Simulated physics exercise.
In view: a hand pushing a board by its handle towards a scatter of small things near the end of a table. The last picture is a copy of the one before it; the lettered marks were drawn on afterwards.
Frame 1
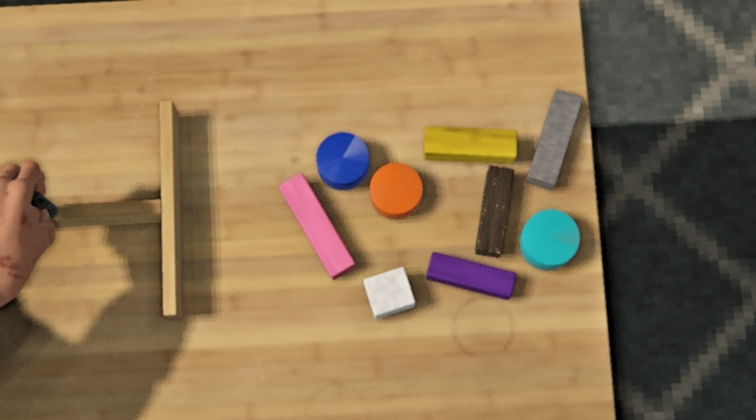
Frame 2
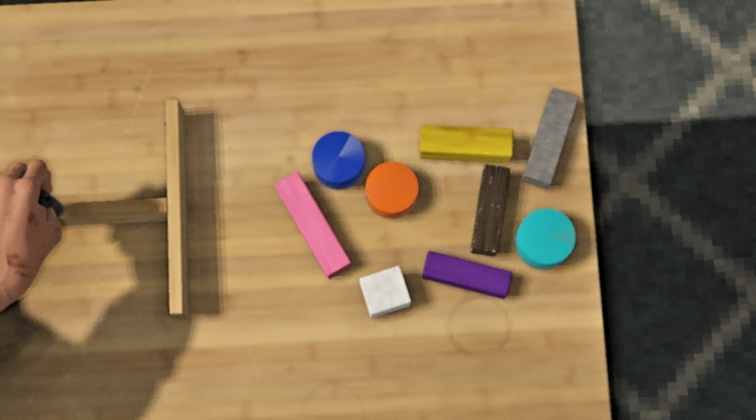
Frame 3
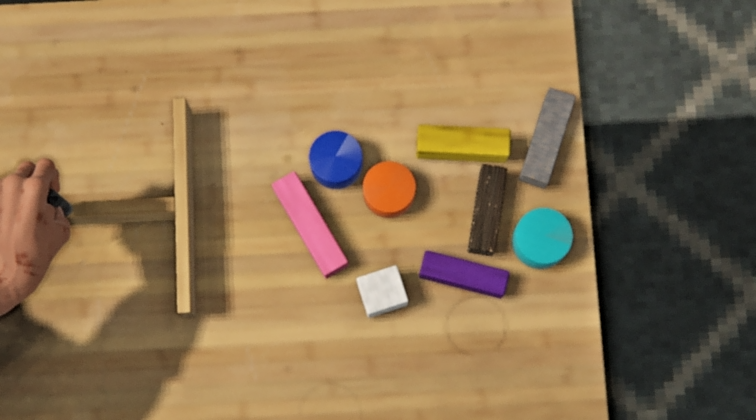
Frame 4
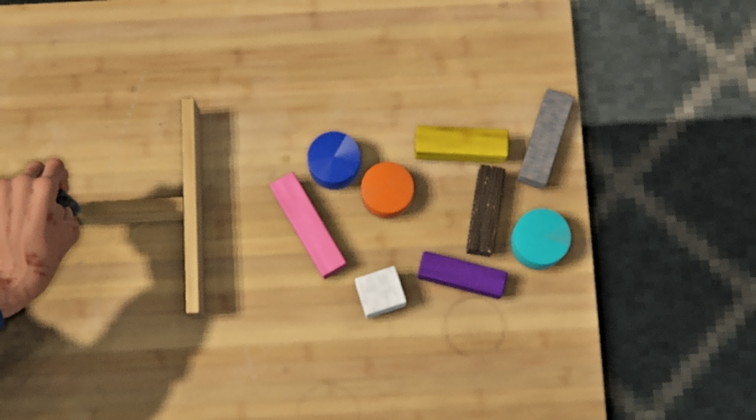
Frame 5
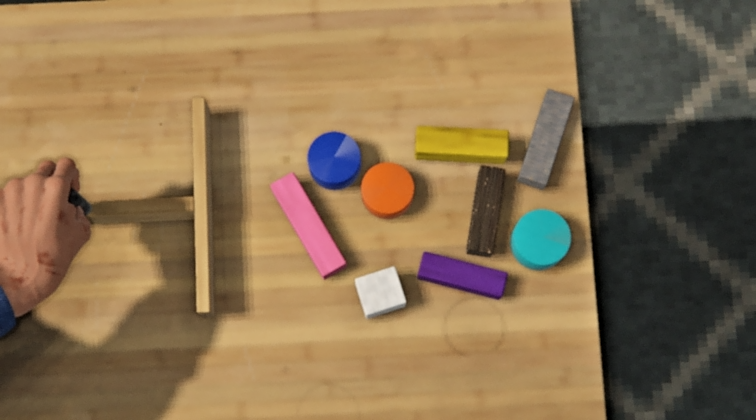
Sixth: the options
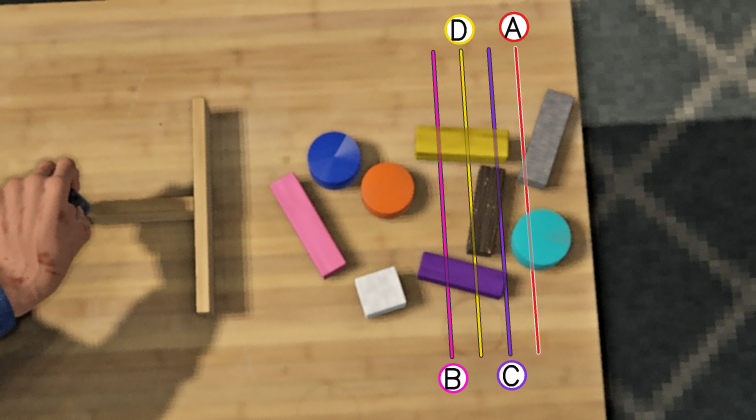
A hand at the left grips the handle of a T-shaped wooden board on a light wood tabletop, seen from directly above, with patterned dark flooring past the right edge. Blue, orange and turquoise discs, a white block, and pink, yellow, dark brown, purple and grey bars lie scattered centre to right. The hand pushes the board slowly rightward without touching them, while the view shifts slightly.
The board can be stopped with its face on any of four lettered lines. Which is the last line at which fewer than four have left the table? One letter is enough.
The farthest such stop is C.
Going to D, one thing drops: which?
The grey bar.
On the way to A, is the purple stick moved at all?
By then, yes.
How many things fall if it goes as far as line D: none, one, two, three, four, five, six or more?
In all, one.
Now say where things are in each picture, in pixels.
In the first frame, turquoise tin (549, 240); orange tin (396, 191); yellow stick (470, 146).
In the second frame, board (174, 204); white block (385, 293).
In the third frame, board (181, 204); pink stick (311, 225).
In the fourth frame, board (190, 204); grey bar (546, 139).
In the fifth frame, board (201, 203); turquoise tin (540, 240); orange tin (388, 191); yellow stick (462, 145).
On the marked copy, A at (527, 197); B at (442, 201); C at (499, 198); D at (471, 199).
Taking C. A third of the way, board (307, 198); blue tin (350, 155); pink stick (330, 233).
Two thirds of the way, board (415, 193); grey bar (576, 140); yellow stick (516, 147).
When it is over, board (498, 189); grey bar over the edge; yellow stick over the edge; two fallen.
As for the rest, A drops four; B is within the limit but short; D is within the limit but short.
